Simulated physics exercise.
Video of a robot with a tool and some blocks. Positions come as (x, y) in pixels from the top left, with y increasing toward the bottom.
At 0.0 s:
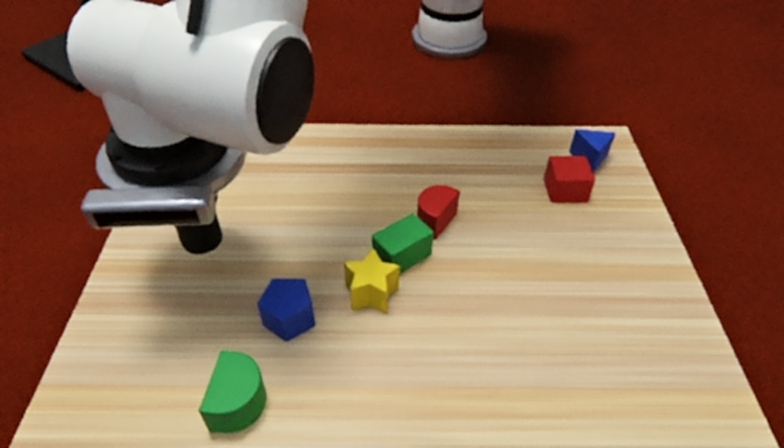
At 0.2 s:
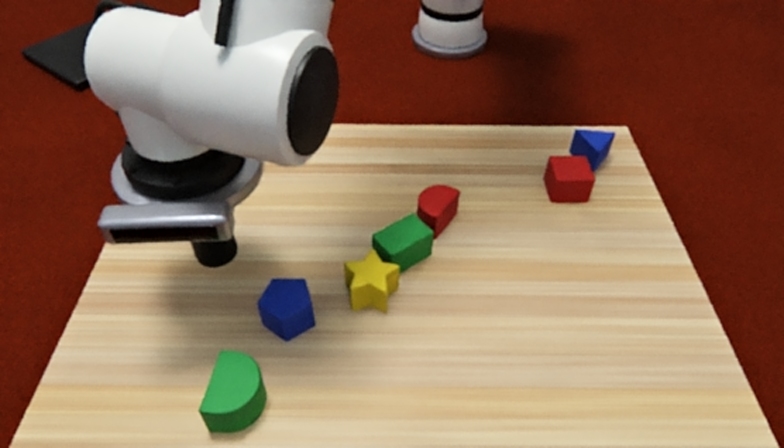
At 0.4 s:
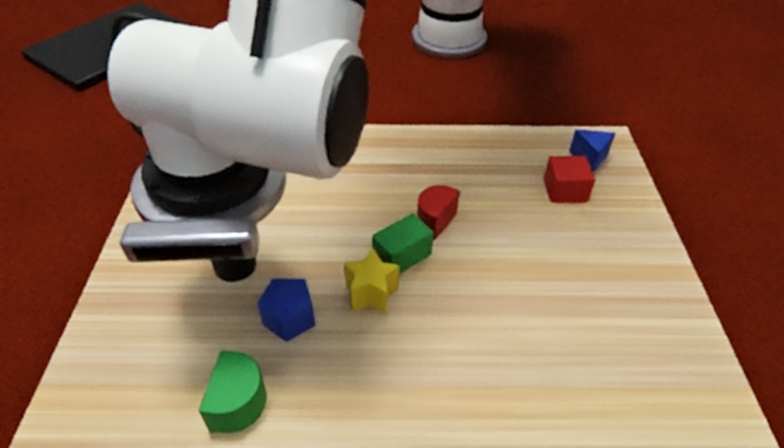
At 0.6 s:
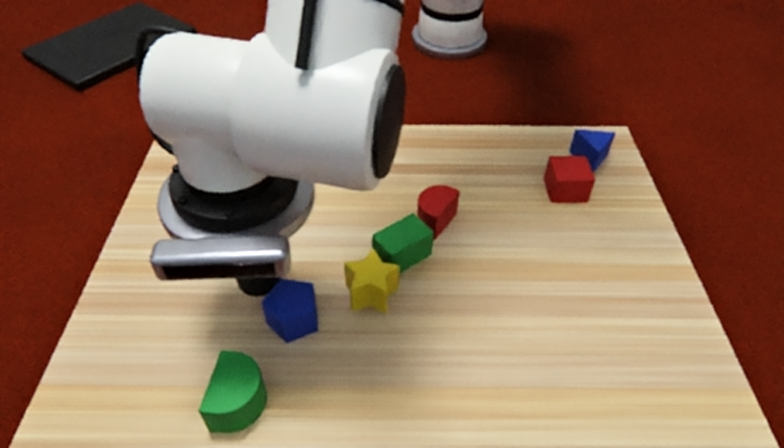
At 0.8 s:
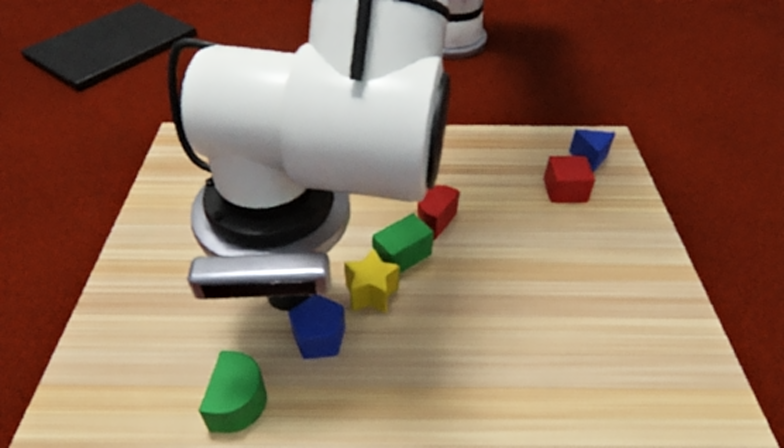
In this clip, a white robot arm over a wooden board moves its dark-tipped tool right and toward the viewer, then pushes the blue pentagonal block slightly in the same direction while the other colored blocks stay still.
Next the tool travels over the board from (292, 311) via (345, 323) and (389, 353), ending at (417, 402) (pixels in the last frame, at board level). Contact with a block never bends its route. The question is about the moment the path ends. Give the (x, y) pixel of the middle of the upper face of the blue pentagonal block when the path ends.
That would be at about pixel (368, 396).
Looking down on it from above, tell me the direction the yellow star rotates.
Turns anticlockwise.
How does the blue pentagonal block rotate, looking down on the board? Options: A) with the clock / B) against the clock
A
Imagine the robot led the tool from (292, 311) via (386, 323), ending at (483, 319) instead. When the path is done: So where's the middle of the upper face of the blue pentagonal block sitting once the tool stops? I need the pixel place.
It will end up at (359, 342).
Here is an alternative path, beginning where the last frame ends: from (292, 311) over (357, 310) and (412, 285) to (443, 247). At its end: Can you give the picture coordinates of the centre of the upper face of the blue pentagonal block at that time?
I'd say the blue pentagonal block ends with its top centre at (343, 328).
What follows on the original path. One third of the way, tool (345, 307); blue pentagonal block (355, 340), turned 40° clockwise; yellow star (377, 270), turned 15° anticlockwise.
Two thirds of the way, tool (389, 338); blue pentagonal block (370, 373), turned 75° clockwise; yellow star (382, 273), turned 40° anticlockwise.
At the end, tool (418, 388); blue pentagonal block (368, 396), turned 105° clockwise; yellow star (382, 273), turned 40° anticlockwise; green rectangle not moved.
